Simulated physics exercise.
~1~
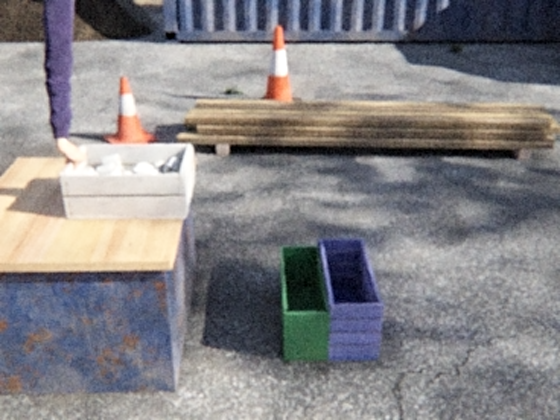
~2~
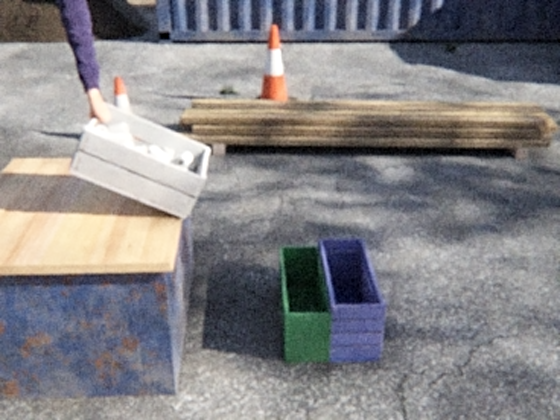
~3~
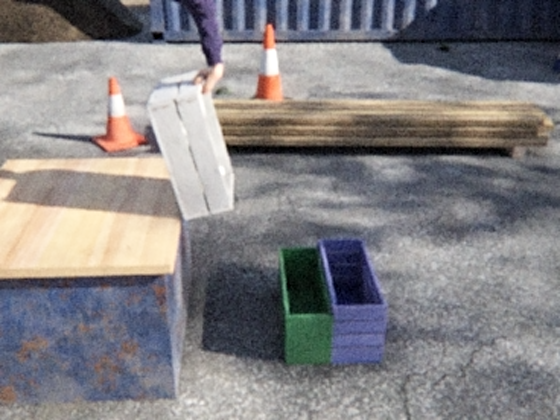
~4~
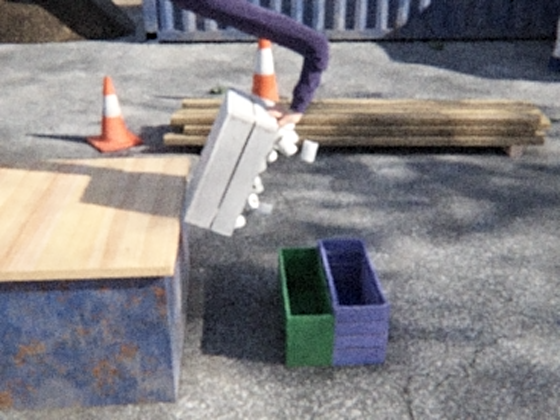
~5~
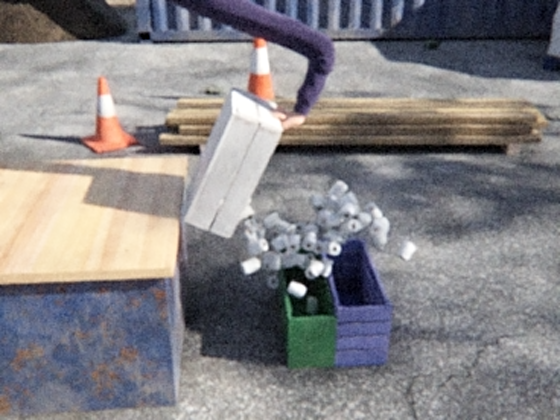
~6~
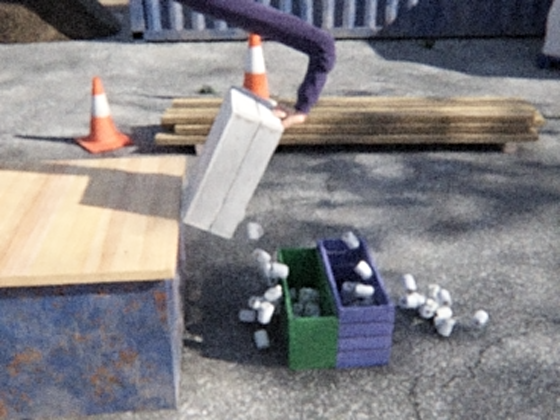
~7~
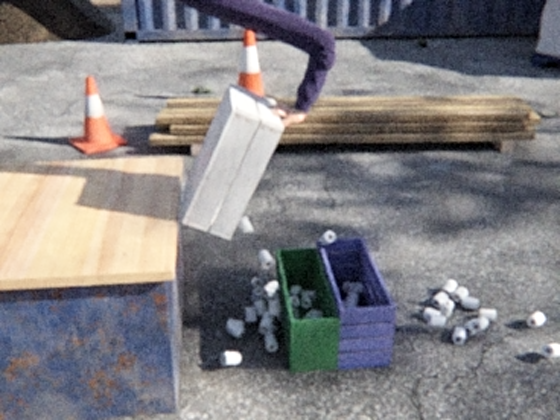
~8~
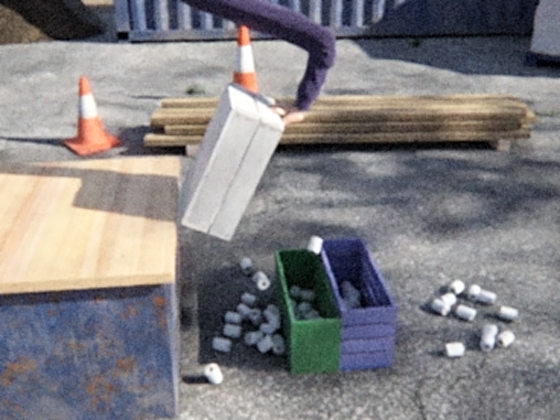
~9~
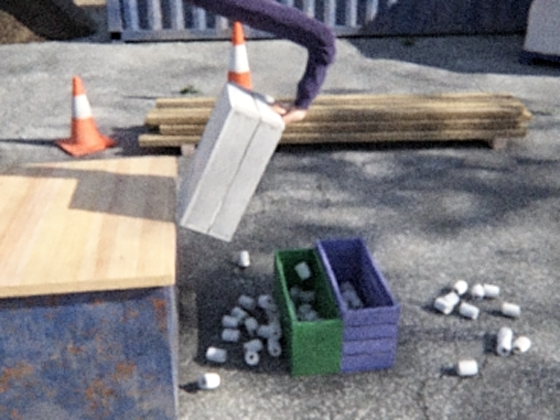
At the start, a white crate full of small white rolls sits on a wooden-topped bench, with a green tub and a blue bin standing empty on the pavement to the right. A purple-sleeved arm lifts the crate and tips it rightward, past upright, at the bench's edge. Rolls begin to slide out, then pour down in a thick cluster over the two containers. Some drop inside both, while others bounce and scatter on either side. The arm holds the emptied crate tilted as rolls lie in the tub, in the bin and on the ground around them.
